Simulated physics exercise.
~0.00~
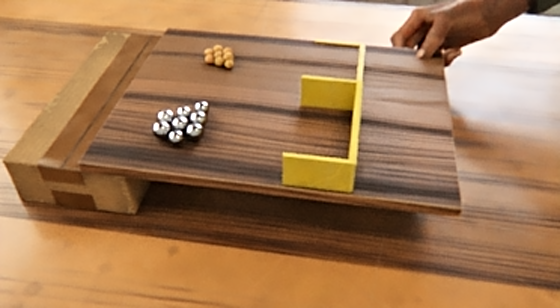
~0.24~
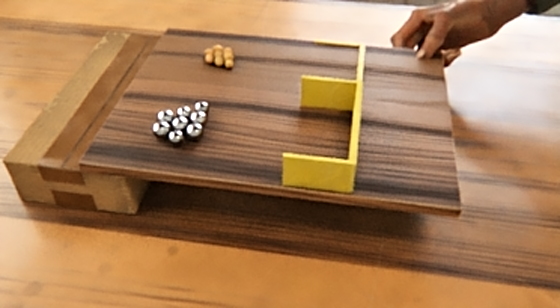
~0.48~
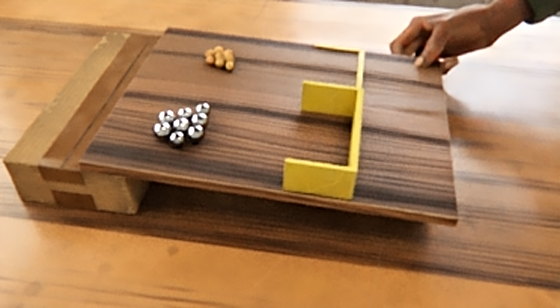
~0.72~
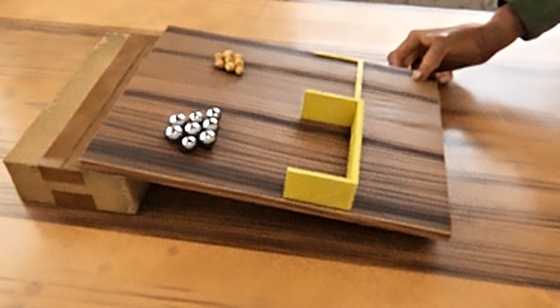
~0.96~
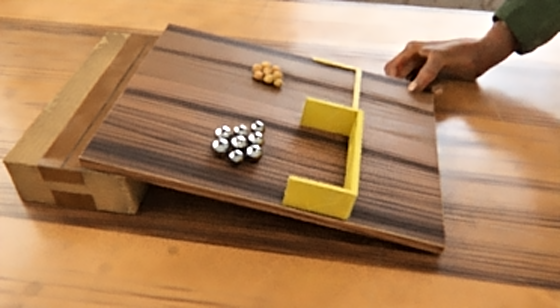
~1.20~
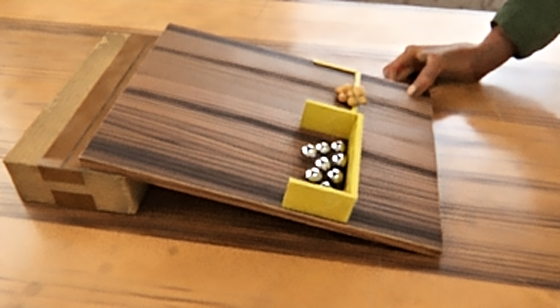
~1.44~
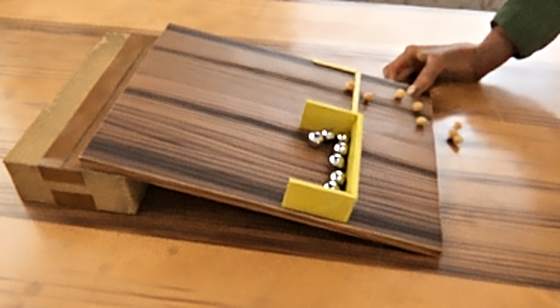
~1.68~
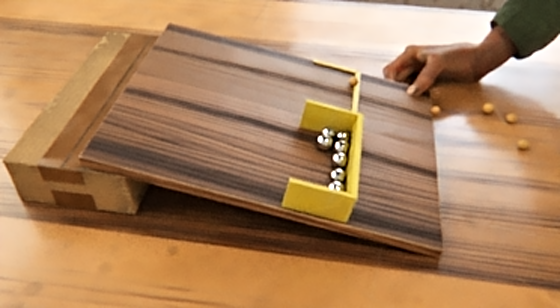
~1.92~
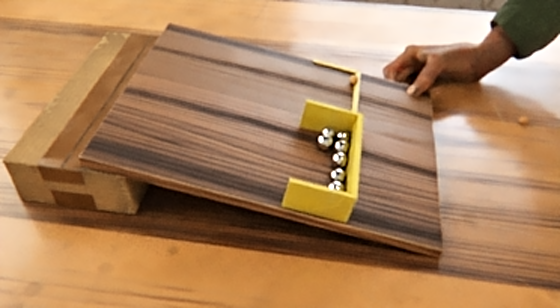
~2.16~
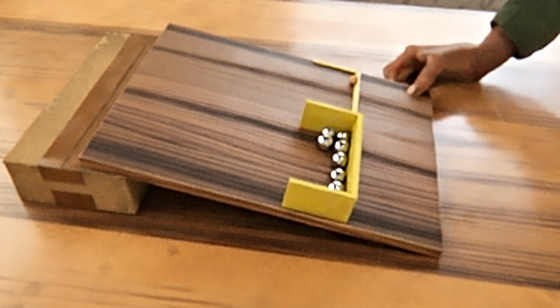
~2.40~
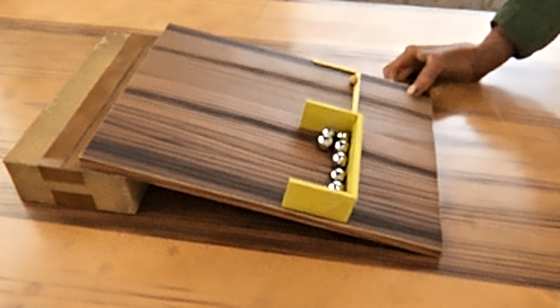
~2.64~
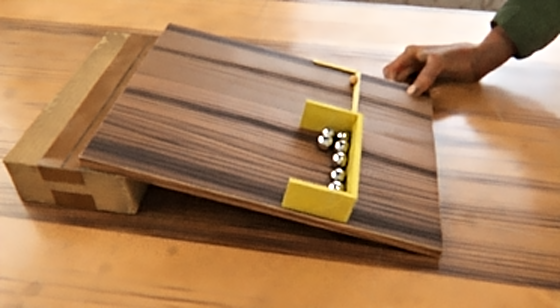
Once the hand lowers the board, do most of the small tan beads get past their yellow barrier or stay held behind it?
Most of the tan beads get past their barrier and roll off the board, while the silver balls are stopped by theirs.
